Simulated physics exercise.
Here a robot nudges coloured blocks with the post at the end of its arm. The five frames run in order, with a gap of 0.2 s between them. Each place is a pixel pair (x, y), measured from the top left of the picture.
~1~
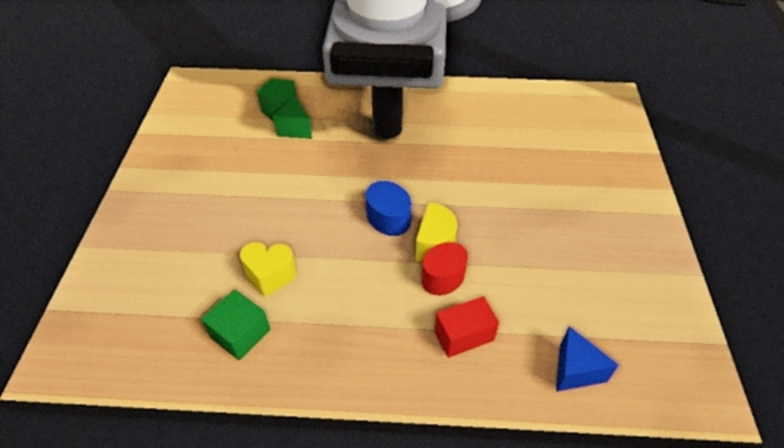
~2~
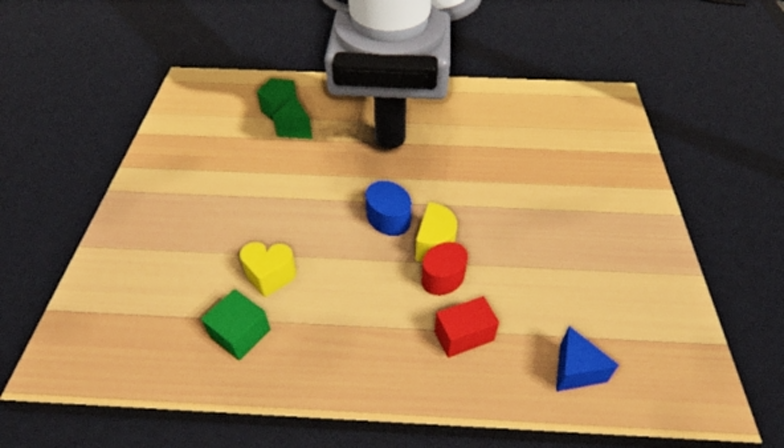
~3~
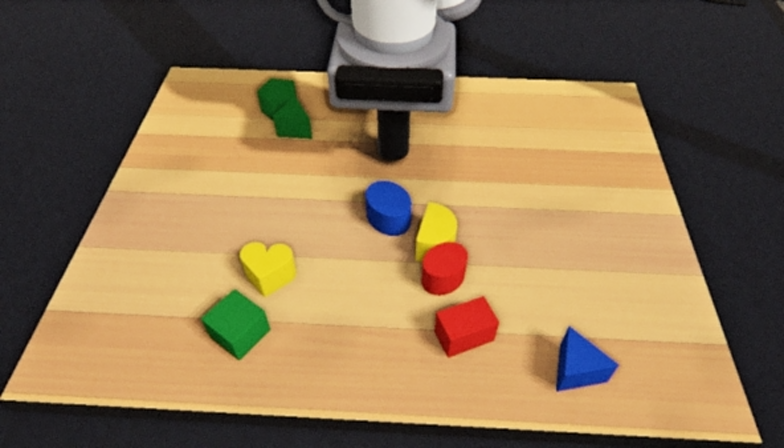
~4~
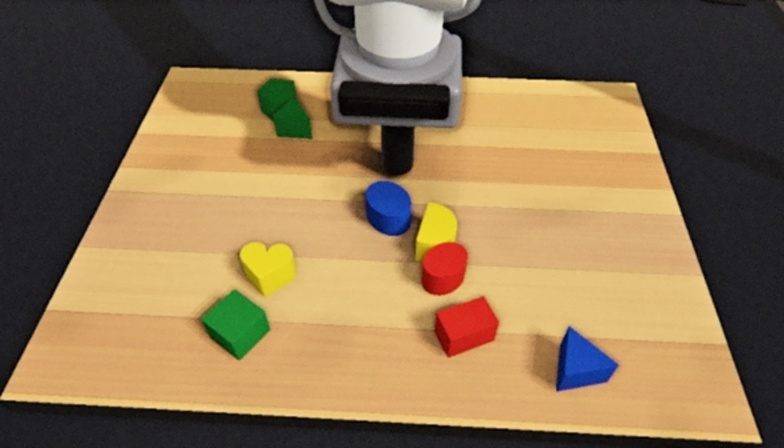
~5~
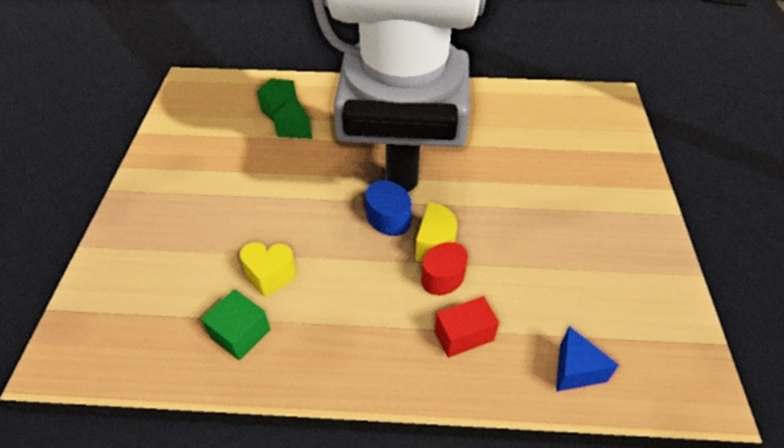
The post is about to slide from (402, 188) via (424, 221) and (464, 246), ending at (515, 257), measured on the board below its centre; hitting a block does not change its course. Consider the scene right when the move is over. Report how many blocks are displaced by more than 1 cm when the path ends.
Put simply, three or more blocks are moved more than 1 cm.
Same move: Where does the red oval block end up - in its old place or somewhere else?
It gets moved.
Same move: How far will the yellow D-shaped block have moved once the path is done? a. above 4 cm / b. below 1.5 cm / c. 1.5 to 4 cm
a - above 4 cm.
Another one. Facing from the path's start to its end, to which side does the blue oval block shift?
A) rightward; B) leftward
Correct choice: A.
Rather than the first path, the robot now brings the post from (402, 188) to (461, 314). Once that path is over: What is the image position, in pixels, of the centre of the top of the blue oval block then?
Around (384, 217).
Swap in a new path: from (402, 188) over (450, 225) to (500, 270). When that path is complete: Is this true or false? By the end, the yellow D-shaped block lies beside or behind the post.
That claim is true.
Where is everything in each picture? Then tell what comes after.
Post tip (388, 129); block tops, blue oval block (388, 197); yellow D-shaped block (437, 224); red oval block (446, 258); red oblong block (468, 317), in the first frame.
Post (390, 139); blocks unchanged, in the second frame.
Post (393, 151); blocks unchanged, in the third frame.
Post (397, 165); blocks unchanged, in the fourth frame.
Post (402, 181); blue oval block (388, 197); yellow D-shaped block (437, 224); red oval block (446, 258); red oblong block (468, 317), in the fifth frame.
The first path, step by step. One third of the way, post (425, 214); blue oval block (386, 209), turned 20° clockwise; yellow D-shaped block (444, 232); red oval block (448, 268).
Two thirds of the way, post (465, 239); blue oval block (386, 209), turned 20° clockwise; yellow D-shaped block (473, 253), turned 75° clockwise; red oval block (447, 282), turned 20° clockwise.
At the end, post (517, 251); blue oval block (386, 209), turned 20° clockwise; yellow D-shaped block (479, 258), turned 90° clockwise; red oval block (447, 283), turned 25° clockwise; red oblong block in place.
